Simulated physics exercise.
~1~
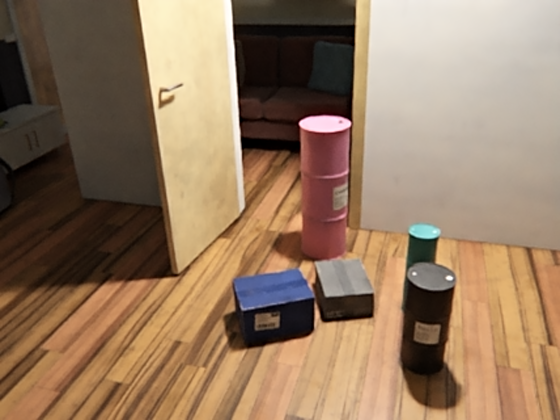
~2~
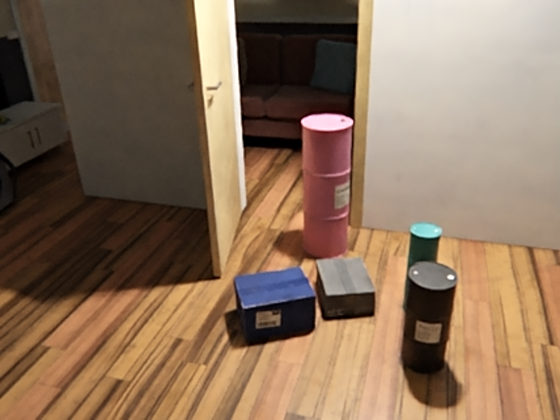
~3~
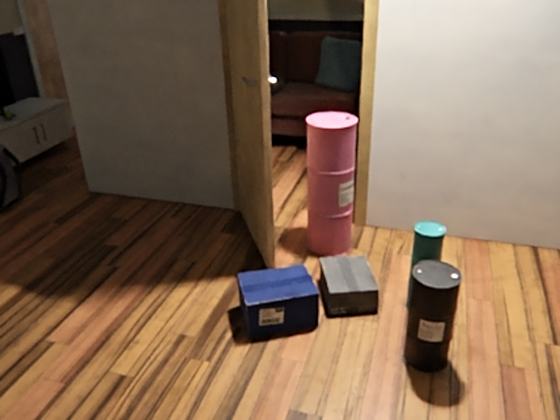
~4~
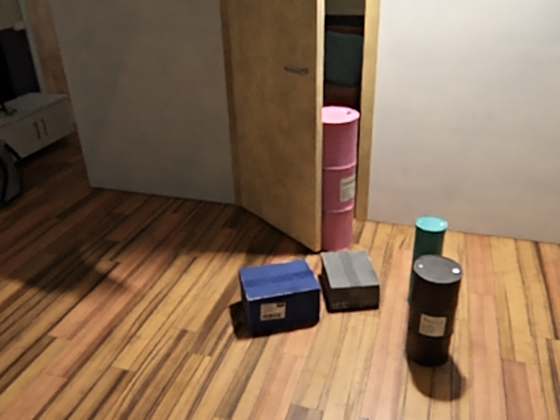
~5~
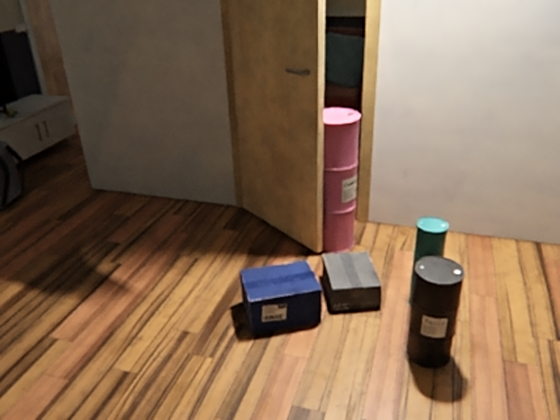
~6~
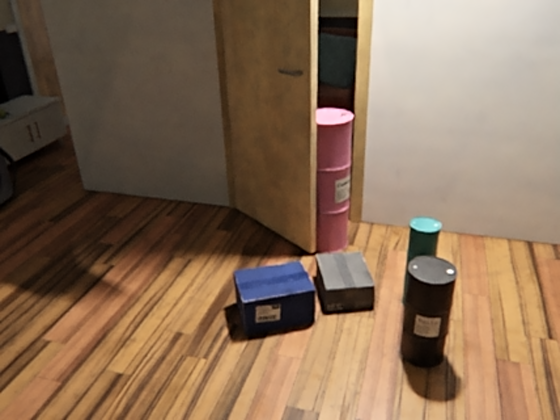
A door standing wide open swings rightward towards its frame, partly hiding a pink drum in the doorway, then stops short and stays ajar beside it. On the wooden floor in front, a blue parcel, a grey box, a turquoise canister and a black drum remain in place.
